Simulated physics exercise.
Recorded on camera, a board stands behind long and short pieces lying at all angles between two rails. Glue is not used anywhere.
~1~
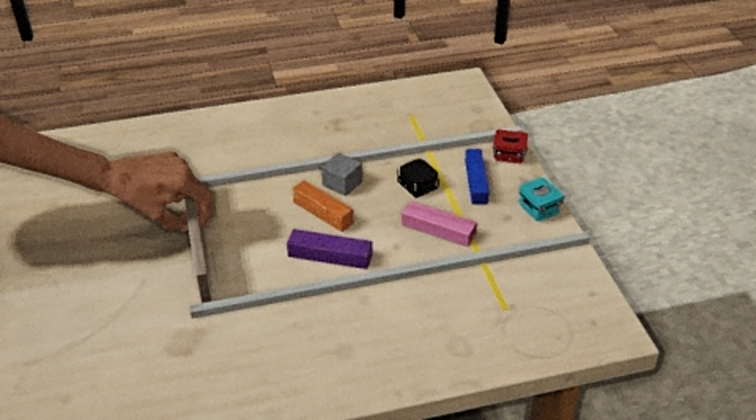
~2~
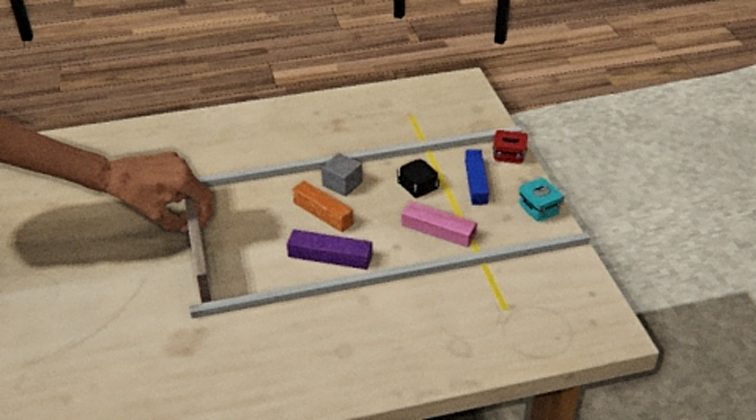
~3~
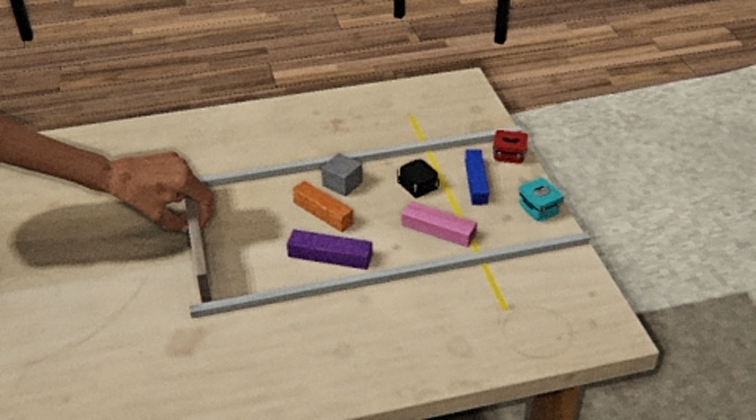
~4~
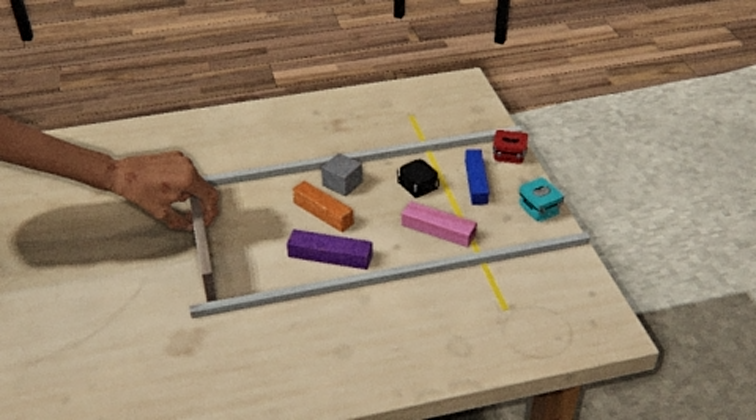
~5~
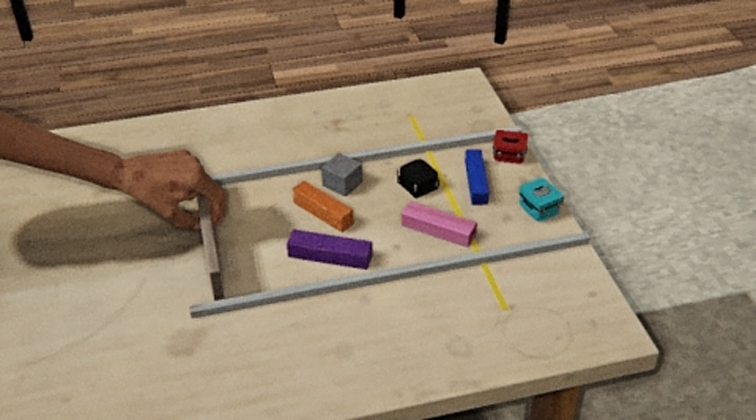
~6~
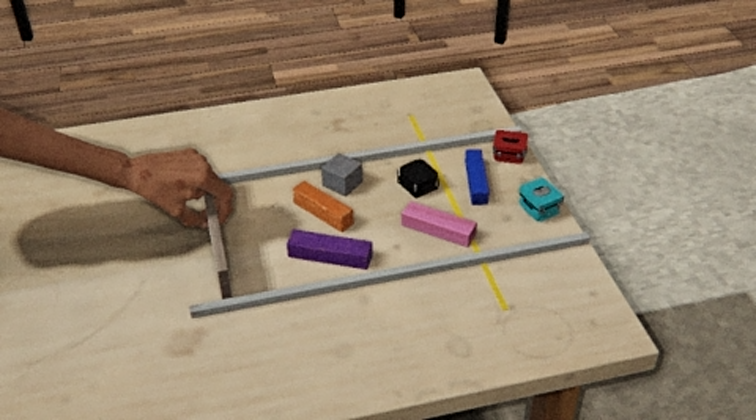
On a wooden tabletop, a hand holds a board upright at the left end of two rails, behind scattered colored blocks and sticks lying around a yellow line. The board stays nearly still at first, then the hand slides it slightly right, without touching the pieces, which all remain in place.
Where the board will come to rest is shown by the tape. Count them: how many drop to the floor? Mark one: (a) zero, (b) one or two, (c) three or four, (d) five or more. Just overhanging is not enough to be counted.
(a) zero.
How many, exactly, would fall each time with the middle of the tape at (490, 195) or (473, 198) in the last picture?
In the first try the count is 2, and in the second it is 0.
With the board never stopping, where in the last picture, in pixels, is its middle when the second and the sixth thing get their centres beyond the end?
The first puts it near (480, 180), the next near (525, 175).
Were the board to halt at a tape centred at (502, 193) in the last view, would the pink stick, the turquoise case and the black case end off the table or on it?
Observed: Pink stick not toppled; turquoise case toppled; black case not toppled.
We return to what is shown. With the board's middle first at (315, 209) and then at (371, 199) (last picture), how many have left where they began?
The number moved is 2 and then 3.
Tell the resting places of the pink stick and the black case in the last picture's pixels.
First (511, 209), then (473, 171).
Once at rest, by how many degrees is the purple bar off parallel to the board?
About 50 degrees.
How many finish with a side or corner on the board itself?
Looks like 3 of them, all told.
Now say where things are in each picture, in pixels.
The first frame shows red case (510, 148); turquoise case (540, 200); blue stick (477, 176); board (195, 229); tape (453, 201).
The second frame shows turquoise case (540, 201); board (195, 229).
The third frame shows blue stick (477, 177); orange bar (323, 206).
The fourth frame shows red case (510, 148); pink stick (439, 224).
The fifth frame shows turquoise case (540, 201); purple bar (330, 250).
The sixth frame shows red case (510, 148); turquoise case (540, 201); blue stick (477, 177); board (214, 226); tape (453, 201).
Early on, none off yet; red case at rest near (510, 148); turquoise case at rest near (540, 201); blue stick at rest near (477, 177).
Finally, the number that fall off is zero.
